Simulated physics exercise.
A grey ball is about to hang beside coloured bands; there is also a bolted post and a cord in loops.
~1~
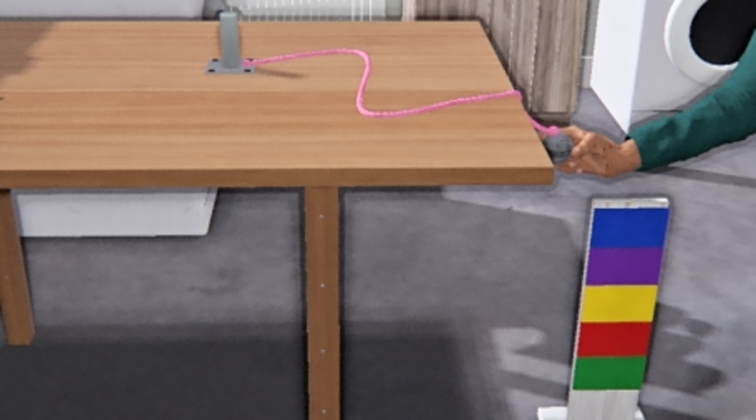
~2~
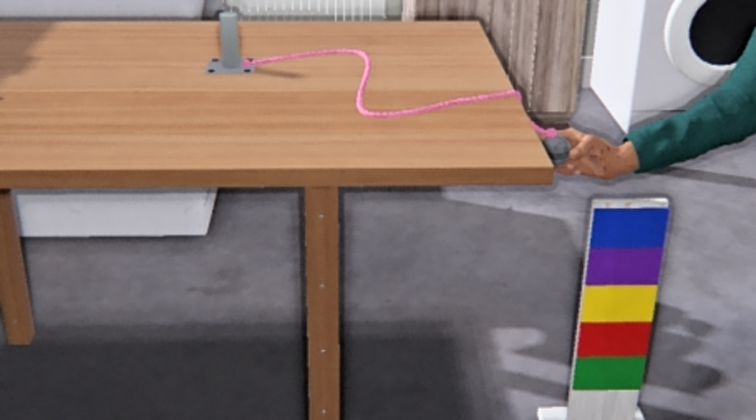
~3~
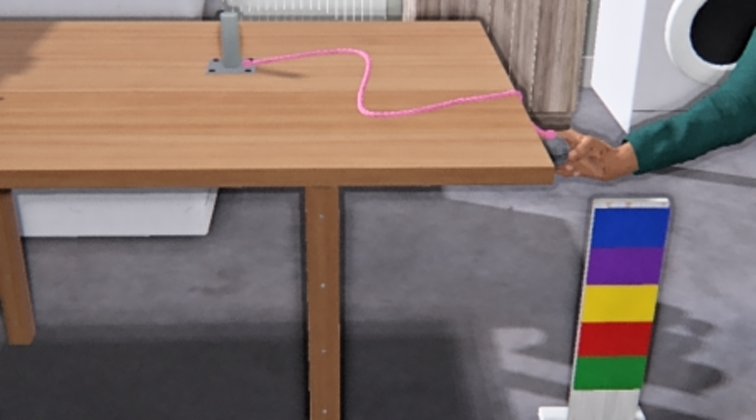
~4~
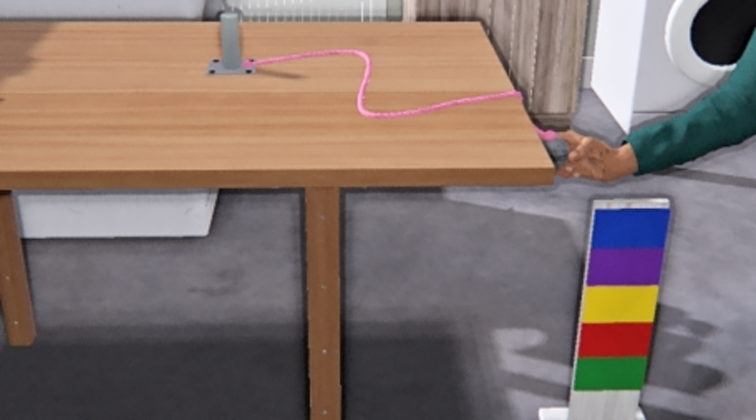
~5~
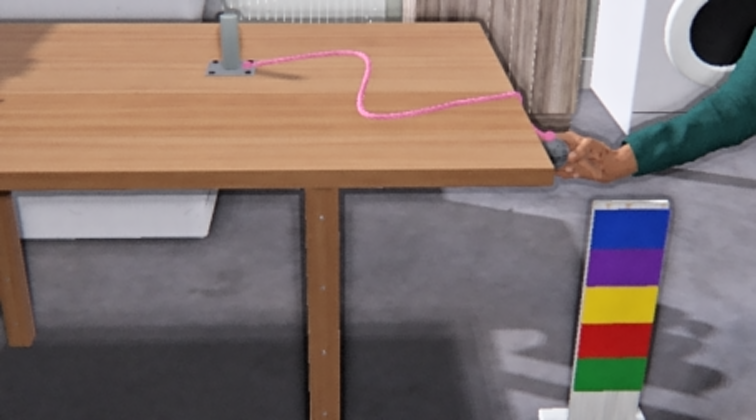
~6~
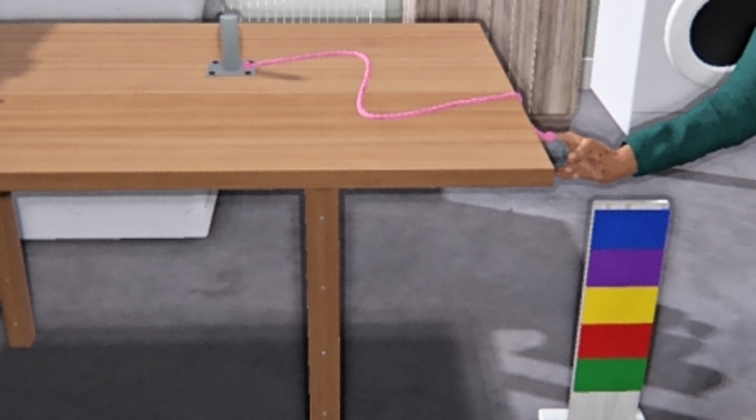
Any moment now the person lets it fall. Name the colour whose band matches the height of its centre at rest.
That would be red.
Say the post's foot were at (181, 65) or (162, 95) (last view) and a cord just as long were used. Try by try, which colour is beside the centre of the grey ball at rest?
Answer, in order: Yellow, yellow.
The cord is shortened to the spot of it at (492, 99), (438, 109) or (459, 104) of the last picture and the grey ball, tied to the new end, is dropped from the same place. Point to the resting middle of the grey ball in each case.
Respectively (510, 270), (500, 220) and (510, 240).
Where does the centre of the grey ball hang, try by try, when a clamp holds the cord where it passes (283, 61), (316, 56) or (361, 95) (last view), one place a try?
Approximately at (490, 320), at (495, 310) and at (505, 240), in that order.
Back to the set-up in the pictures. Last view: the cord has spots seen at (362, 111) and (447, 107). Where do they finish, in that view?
I'd put the first at about (509, 119) and the other at about (500, 203).
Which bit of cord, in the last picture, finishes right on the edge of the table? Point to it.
The point sits close to (361, 99).
Soon after, ball near (494, 334); level with red.
Then, ball near (497, 325); level with red.
At rest, ball near (490, 326); level with red. The cord holds its middle at red.
